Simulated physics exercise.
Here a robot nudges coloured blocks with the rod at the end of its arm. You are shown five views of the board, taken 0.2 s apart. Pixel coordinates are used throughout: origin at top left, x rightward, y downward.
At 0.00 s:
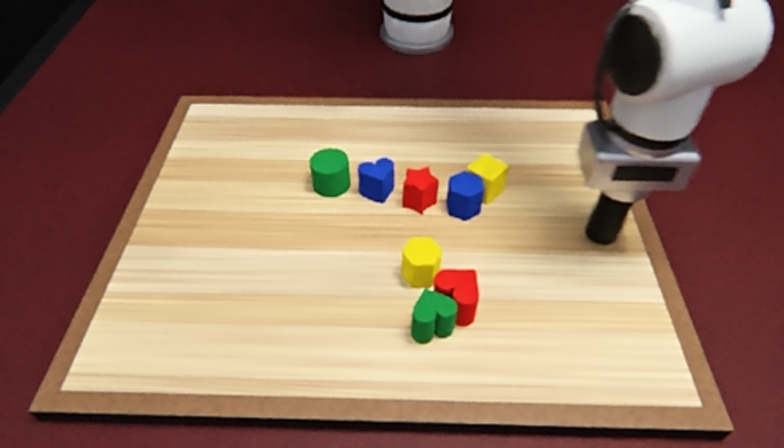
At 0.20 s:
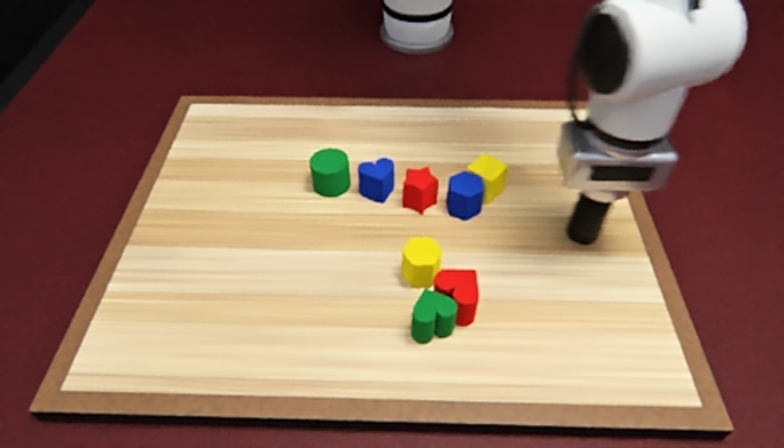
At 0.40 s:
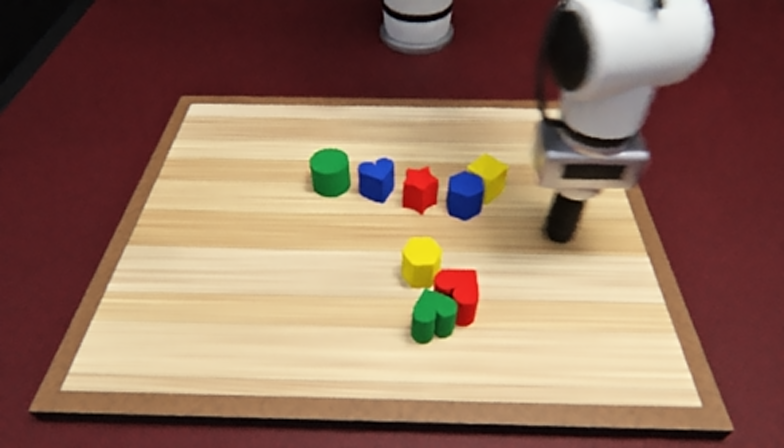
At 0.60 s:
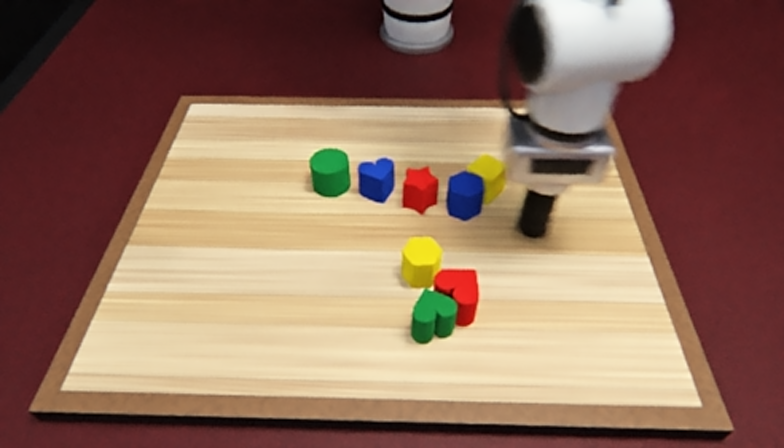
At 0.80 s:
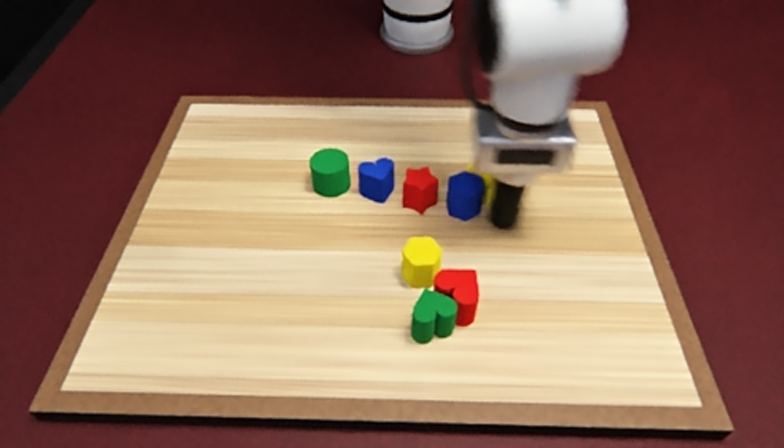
The clip shows coloured blocks in various shapes on a wooden board while a robot arm moves its black rod leftward from the right side, coming close to the blue hexagon and obscuring the yellow block as the blocks remain still.
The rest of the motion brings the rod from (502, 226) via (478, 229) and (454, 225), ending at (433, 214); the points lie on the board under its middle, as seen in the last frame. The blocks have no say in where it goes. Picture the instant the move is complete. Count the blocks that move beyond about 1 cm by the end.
By the end of the path, one block has moved more than about a centimetre.
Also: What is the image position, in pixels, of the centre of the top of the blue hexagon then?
It is going to be at (453, 172).
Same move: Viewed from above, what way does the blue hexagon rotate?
Verdict: Clockwise.
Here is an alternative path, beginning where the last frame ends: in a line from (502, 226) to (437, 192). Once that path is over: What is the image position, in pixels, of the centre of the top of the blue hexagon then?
Around (409, 163).
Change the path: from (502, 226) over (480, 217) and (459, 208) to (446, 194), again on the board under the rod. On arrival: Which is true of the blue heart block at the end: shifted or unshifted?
Once the rod is done, the blue heart block is in a new spot.
What follows on the original path. Halfway along, rod (466, 222); blue hexagon (462, 182), turned 20° clockwise.
At the end, rod (434, 207); red star-shaped block (416, 175); blue hexagon (453, 172), turned 65° clockwise; yellow four-sided block still.
